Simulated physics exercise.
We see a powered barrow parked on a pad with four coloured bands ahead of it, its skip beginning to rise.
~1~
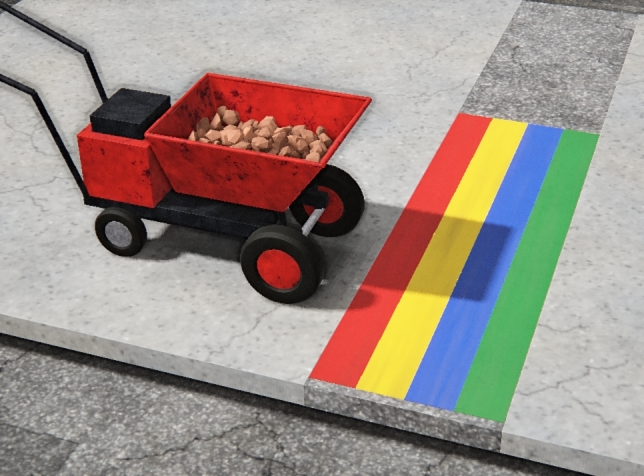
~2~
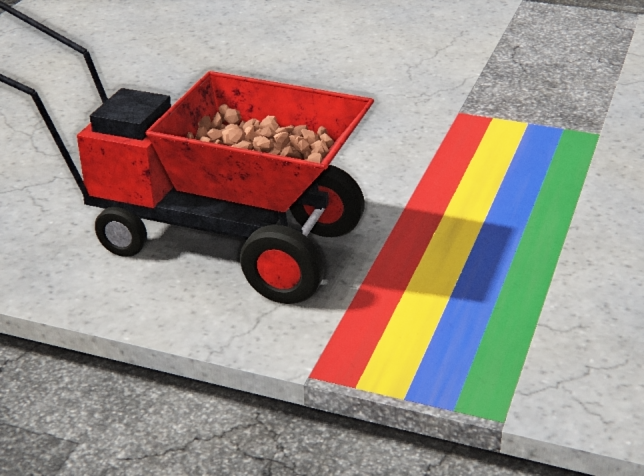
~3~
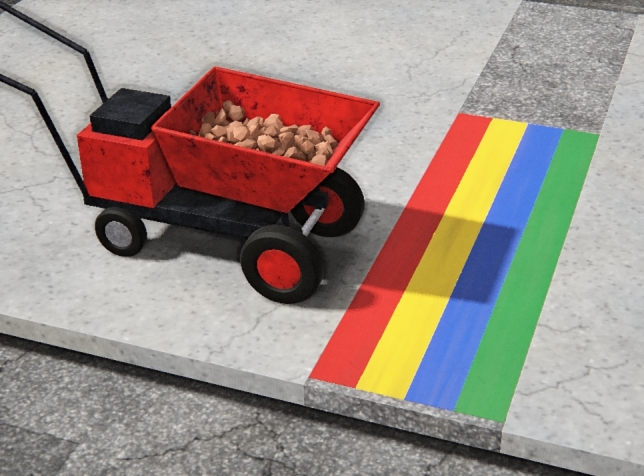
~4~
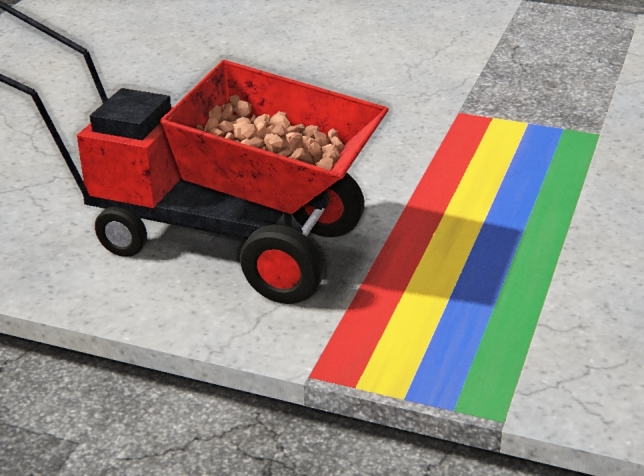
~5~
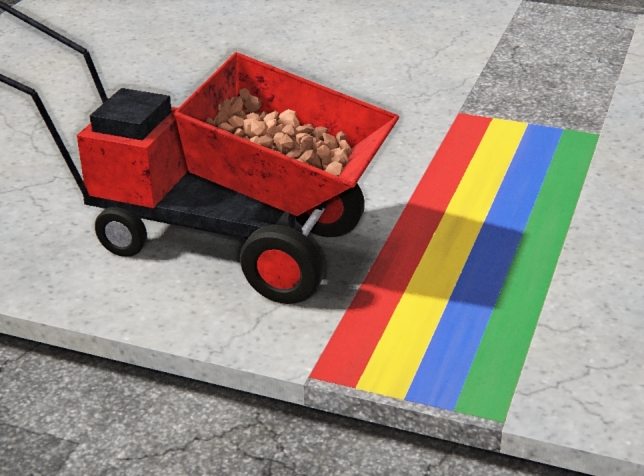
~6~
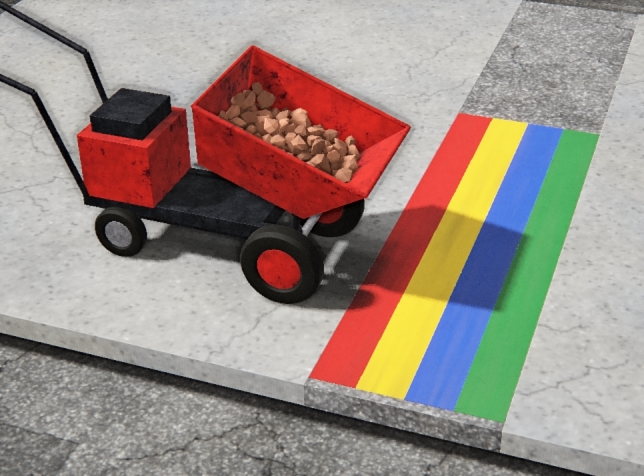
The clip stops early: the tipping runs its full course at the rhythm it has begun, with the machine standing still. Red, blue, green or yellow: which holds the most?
The blue one gets the largest share.
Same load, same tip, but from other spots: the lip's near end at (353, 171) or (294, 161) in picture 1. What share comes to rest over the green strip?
Roughly 30 per cent, and 10 per cent.
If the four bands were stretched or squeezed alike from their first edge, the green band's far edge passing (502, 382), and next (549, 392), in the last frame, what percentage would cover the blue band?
The first gives 30 %, the second 30 %.
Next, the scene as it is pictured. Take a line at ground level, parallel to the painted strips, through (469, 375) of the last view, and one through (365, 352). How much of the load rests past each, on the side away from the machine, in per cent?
Roughly 20 per cent, and 70 per cent.
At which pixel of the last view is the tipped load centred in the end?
At about (472, 297).
Just after the last frame, skip tipped steeply; every one in the skip.
A moment on, skip tipped right over; the larger part in the skip; about a tenth over the yellow strip; about a tenth over the blue strip.
Further on, skip tipped right over; roughly a quarter in the skip; about a tenth over the yellow strip; roughly a third over the blue strip; roughly a quarter over the green strip; just a few off the paint.
When it is over, skip tipped right over; roughly a quarter in the skip; not one over the red strip; roughly a quarter over the yellow strip; roughly a third over the blue strip; roughly a quarter over the green strip; just a few off the paint.
